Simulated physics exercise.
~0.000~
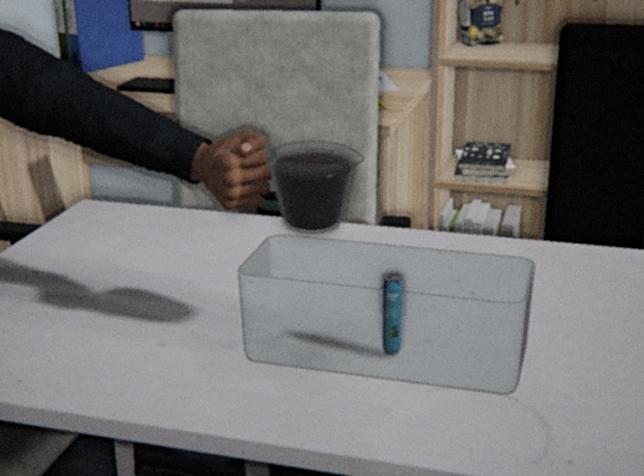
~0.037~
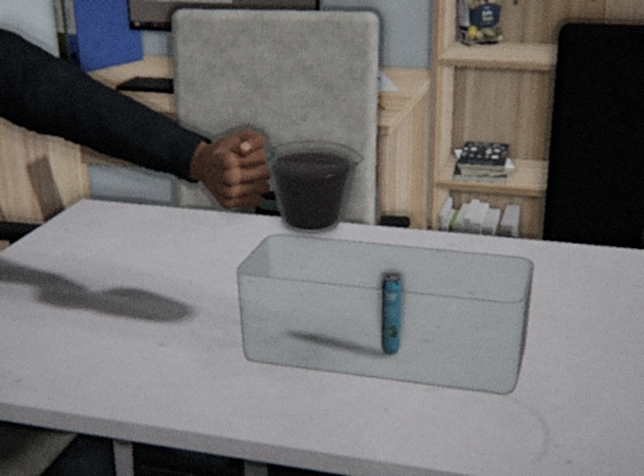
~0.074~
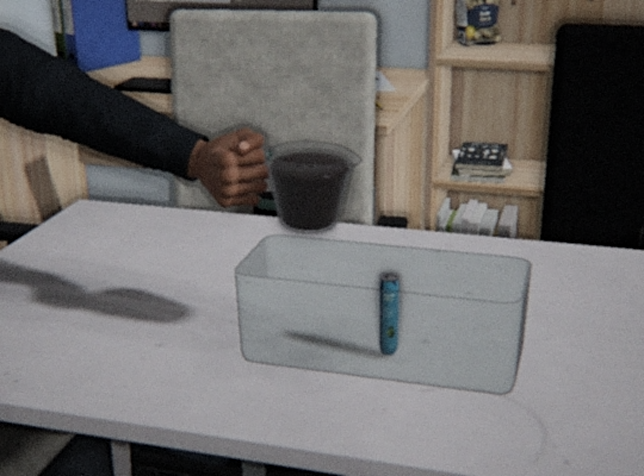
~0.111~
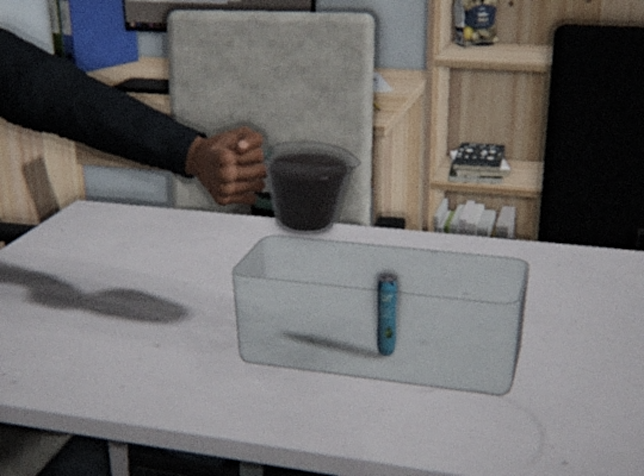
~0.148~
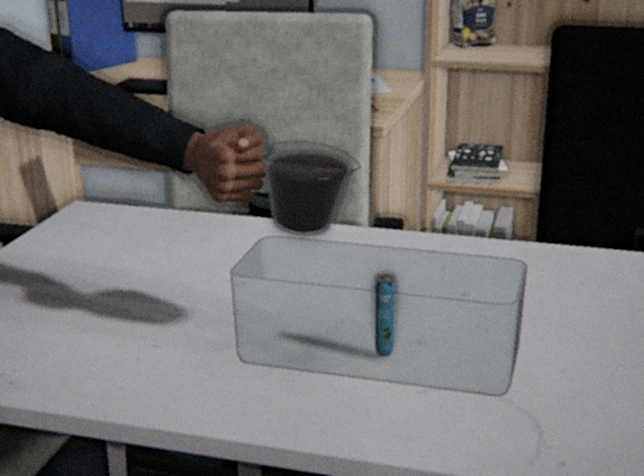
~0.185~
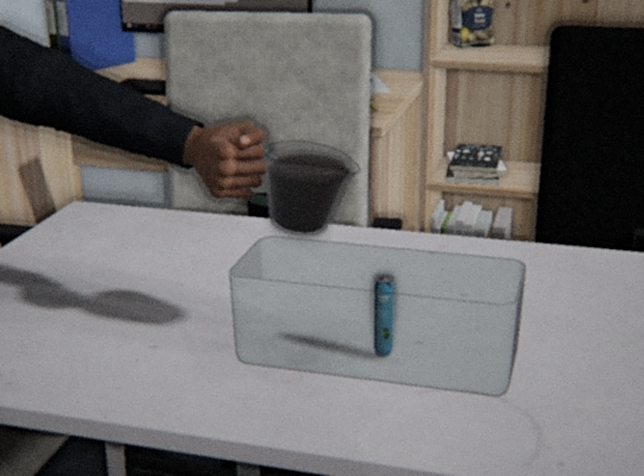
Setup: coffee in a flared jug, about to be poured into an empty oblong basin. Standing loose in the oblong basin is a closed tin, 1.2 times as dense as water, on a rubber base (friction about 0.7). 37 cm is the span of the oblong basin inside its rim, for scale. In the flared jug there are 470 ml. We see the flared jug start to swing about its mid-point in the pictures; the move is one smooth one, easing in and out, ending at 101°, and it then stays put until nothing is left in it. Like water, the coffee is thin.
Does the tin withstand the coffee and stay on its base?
No, it is knocked over.
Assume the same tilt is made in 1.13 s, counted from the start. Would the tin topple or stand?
The tin would overturn.
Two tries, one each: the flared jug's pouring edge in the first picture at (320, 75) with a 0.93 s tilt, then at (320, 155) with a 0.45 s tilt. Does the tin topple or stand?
First it tips over; then it stays on its base.
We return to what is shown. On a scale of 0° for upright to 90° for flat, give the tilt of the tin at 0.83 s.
About 5 degrees from upright.
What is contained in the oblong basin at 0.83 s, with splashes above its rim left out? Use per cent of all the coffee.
Near 78 in a hundred.
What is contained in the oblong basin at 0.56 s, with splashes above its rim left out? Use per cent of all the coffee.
I'd estimate some 12 percent of the liquid.
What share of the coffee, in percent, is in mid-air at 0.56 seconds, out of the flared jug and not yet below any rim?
20 per cent.
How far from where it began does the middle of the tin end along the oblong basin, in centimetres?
Some 7.0 cm.
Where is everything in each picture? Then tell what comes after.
It leans 0°; its right rim is at (364, 159); the coffee meets the walls at (277, 161) and (353, 167); the oblong basin's rim runs from (254, 254) to (530, 282); the tin's top is at (393, 281), in the first frame.
It leans 0°; its right rim is at (363, 159); the coffee meets the walls at (275, 160) and (352, 167), in the second frame.
It leans 2°; its right rim is at (362, 161); the coffee meets the walls at (273, 160) and (349, 167), in the third frame.
It leans 4°; its right rim is at (361, 163); the coffee meets the walls at (272, 161) and (348, 169), in the fourth frame.
It leans 6°; its right rim is at (360, 167); the coffee meets the walls at (272, 161) and (348, 170), in the fifth frame.
It leans 10°; its right rim is at (360, 170); the coffee meets the walls at (272, 162) and (349, 171), in the sixth frame.
After 0.56 s the tilt is 66° and 68 per cent is still to pour; the tin stands where it began.
After 0.83 s the tilt is 98° and 12 per cent is still to pour; the tin stands where it began.
After 1.12 s the tilt is 101° and 0 per cent is still to pour; the tin lies on its side.
After 1.43 s the tilt is 101° and 0 per cent is still to pour; the tin lies on its side.
In the end the tin lies on its side.
